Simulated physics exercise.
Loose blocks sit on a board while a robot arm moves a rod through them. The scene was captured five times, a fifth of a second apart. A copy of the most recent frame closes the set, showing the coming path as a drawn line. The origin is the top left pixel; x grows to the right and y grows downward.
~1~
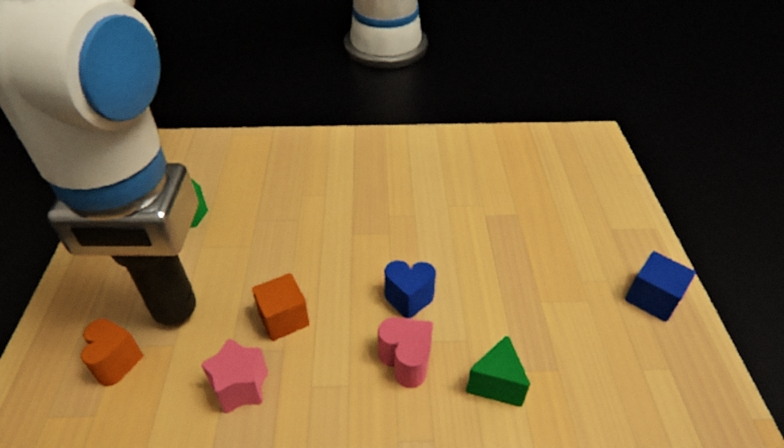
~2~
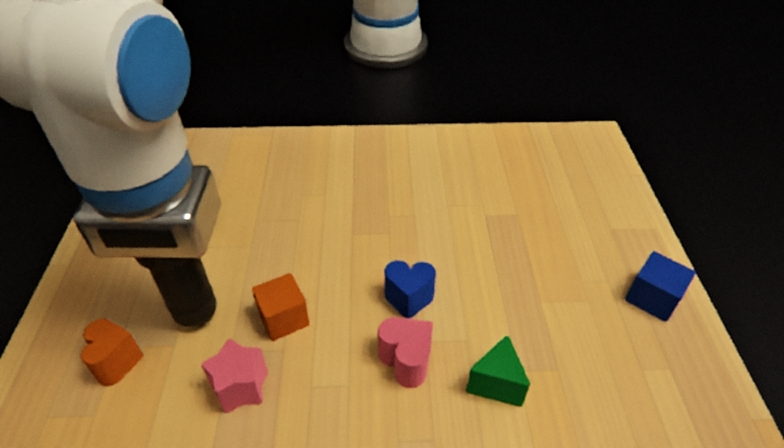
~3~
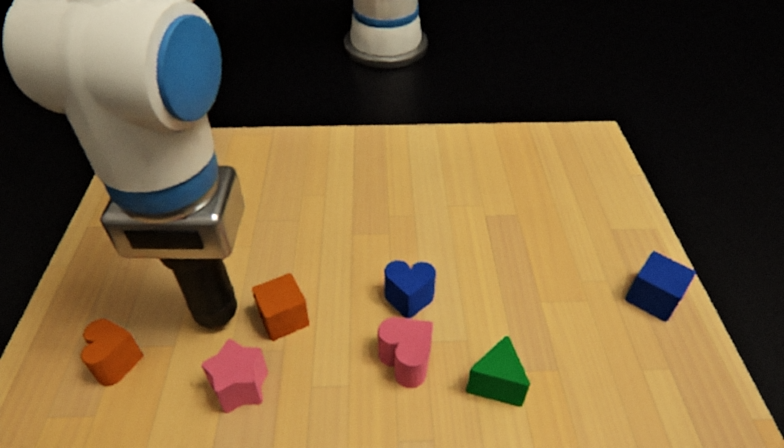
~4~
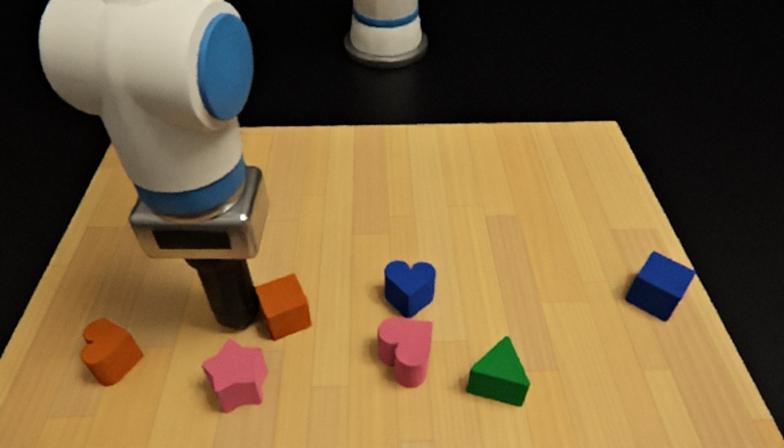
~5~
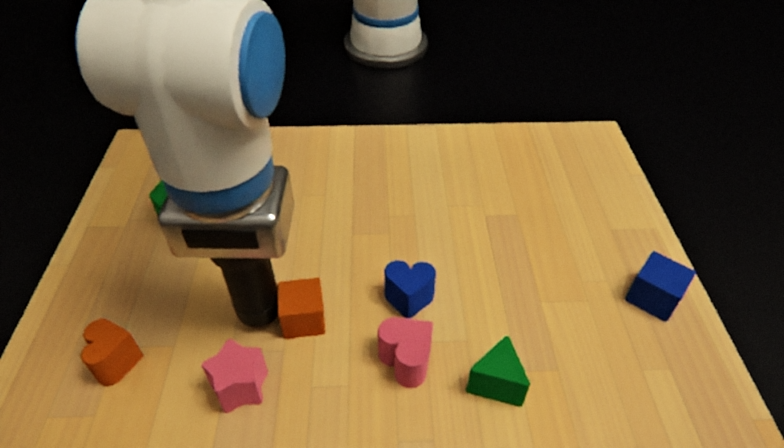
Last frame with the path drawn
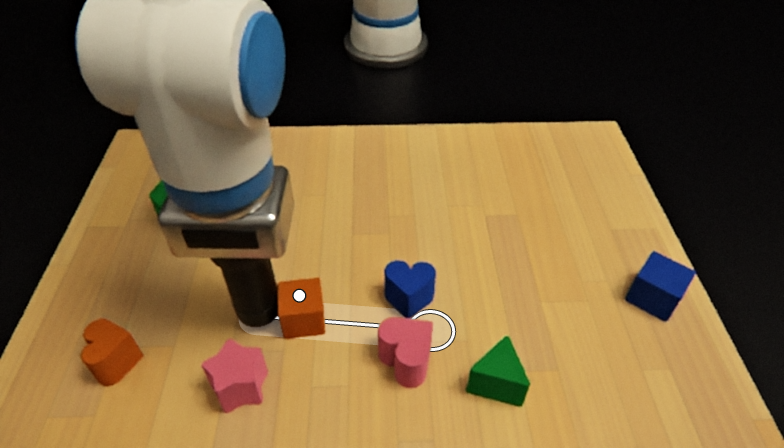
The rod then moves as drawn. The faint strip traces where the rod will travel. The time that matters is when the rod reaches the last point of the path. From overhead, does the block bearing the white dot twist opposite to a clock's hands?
That would be a no.
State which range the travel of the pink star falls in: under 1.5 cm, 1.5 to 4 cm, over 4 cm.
Below 1.5 cm.
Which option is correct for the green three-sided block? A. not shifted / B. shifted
B - shifted.
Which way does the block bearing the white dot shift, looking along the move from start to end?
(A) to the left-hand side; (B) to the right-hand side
It's B.
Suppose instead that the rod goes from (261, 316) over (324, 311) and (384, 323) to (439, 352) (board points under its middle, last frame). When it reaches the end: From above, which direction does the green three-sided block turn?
Twists anticlockwise.
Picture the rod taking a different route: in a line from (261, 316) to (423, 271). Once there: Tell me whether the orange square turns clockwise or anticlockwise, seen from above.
Seen from above, its turn is clockwise.
Path on the board, from (261, 316) to (431, 330); the dot is on the orange square.
The first path, step by step. One third of the way, rod at (317, 314); orange square at (358, 307), turned 20° clockwise.
Two thirds of the way, rod at (375, 319); orange square at (414, 325), turned 60° clockwise; pink heart at (451, 361).
At the end, rod at (432, 323); pink star in place; orange square at (464, 346), turned 105° clockwise; pink heart at (478, 391); blue heart at (423, 271), turned 40° anticlockwise; green three-sided block at (522, 375), turned 45° anticlockwise.
